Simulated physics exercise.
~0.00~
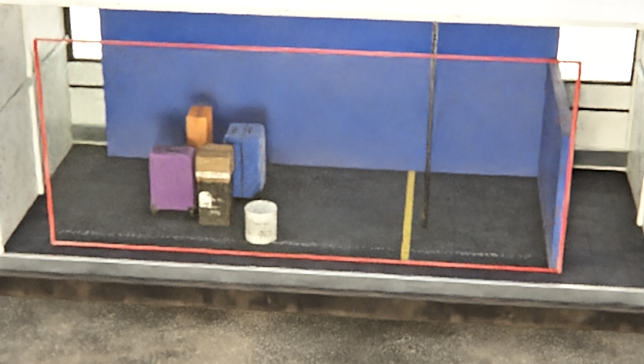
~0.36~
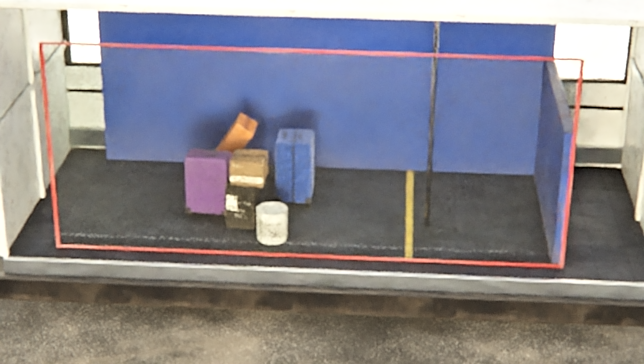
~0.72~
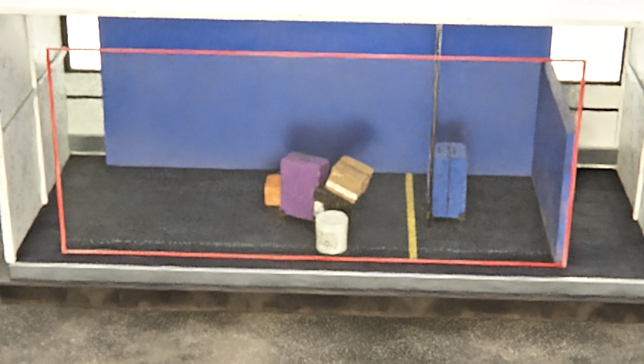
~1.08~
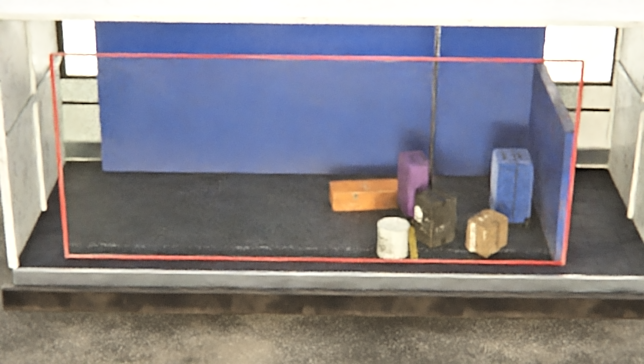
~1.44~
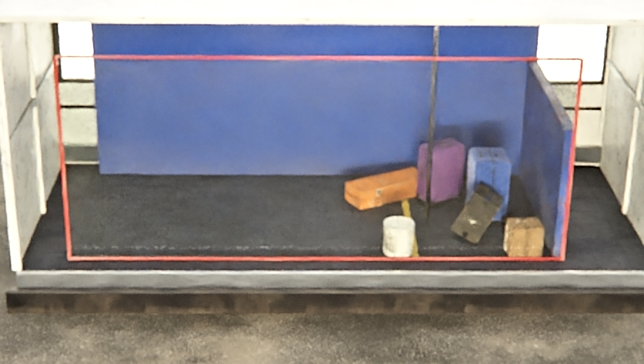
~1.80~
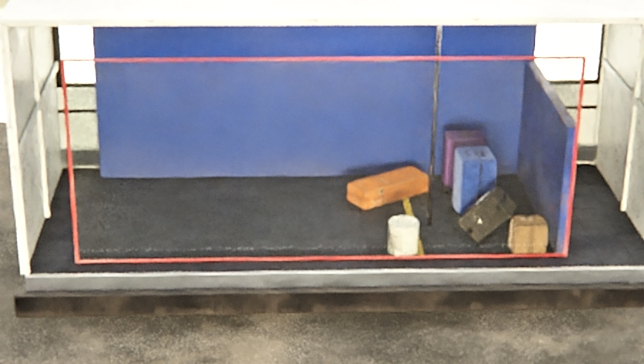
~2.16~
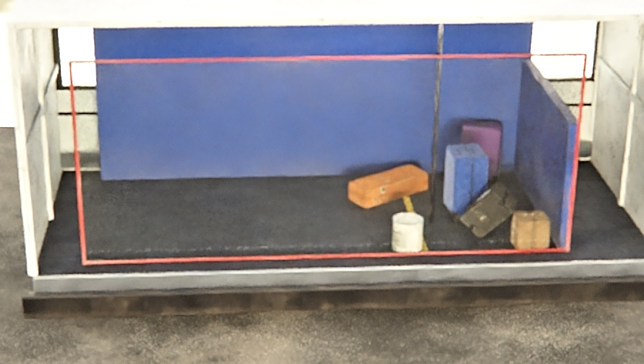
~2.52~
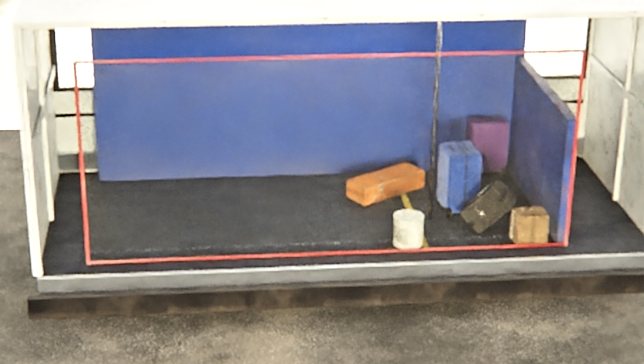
A cluster of cases, boxes and a white bucket slid right across a dark bay, the orange box toppling onto its side and the brown carton tumbling over the yellow line, while the bucket stopped upright just short of it.
